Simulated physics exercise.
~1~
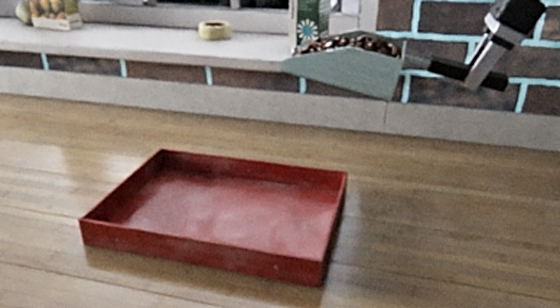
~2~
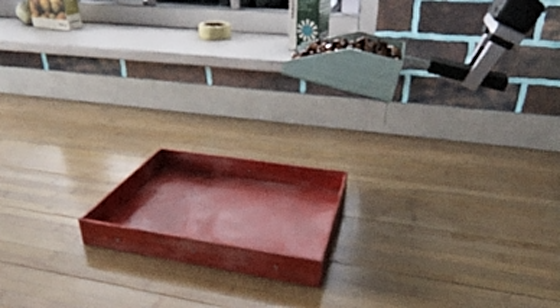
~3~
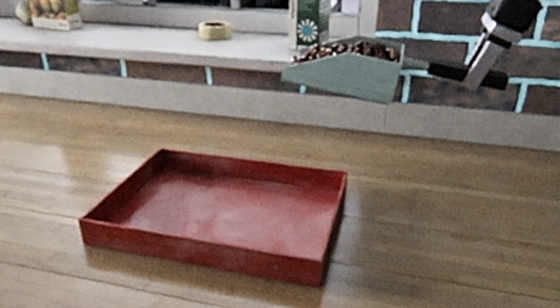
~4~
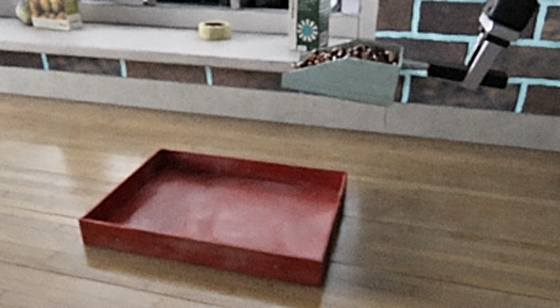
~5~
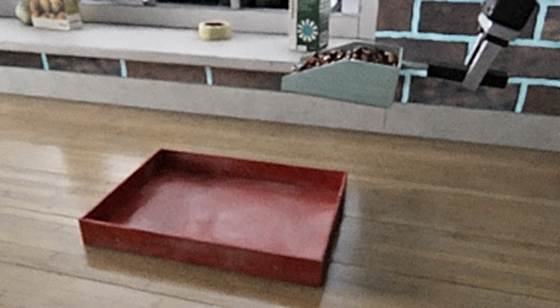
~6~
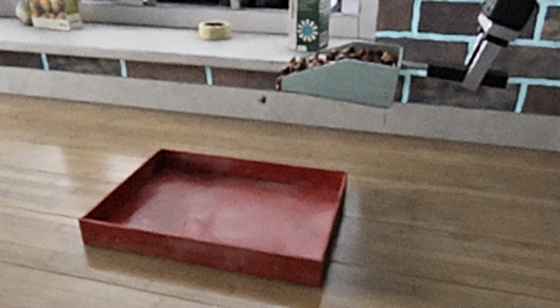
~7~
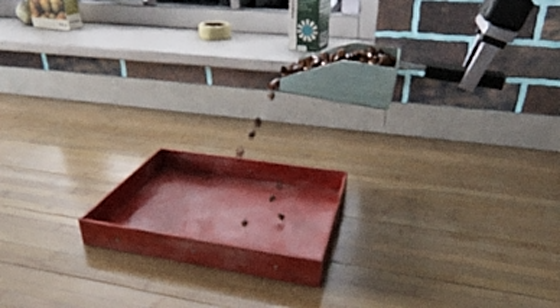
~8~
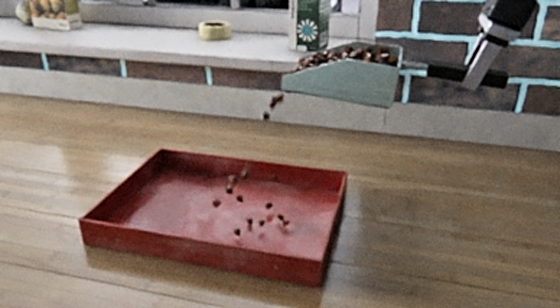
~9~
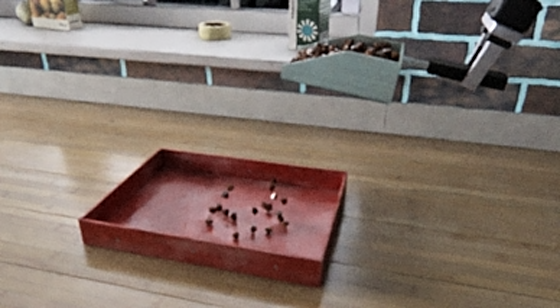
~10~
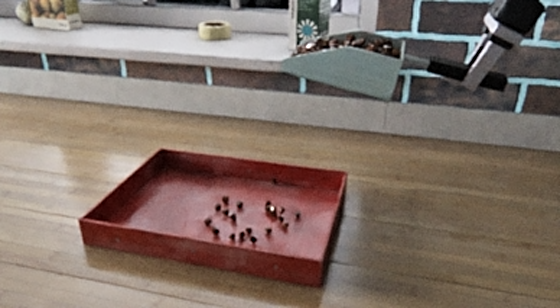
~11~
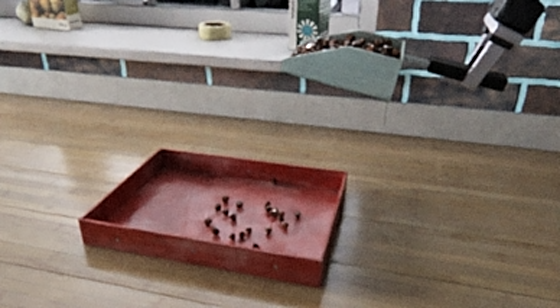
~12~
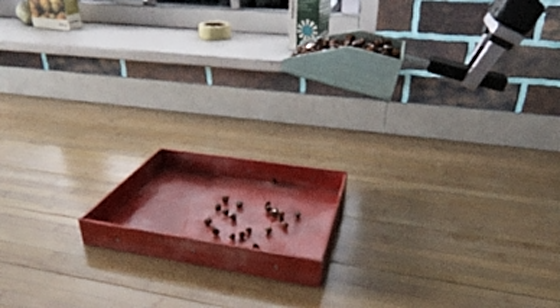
Above a red tray, an arm tips a scoop, spills a few pellets, and stops.
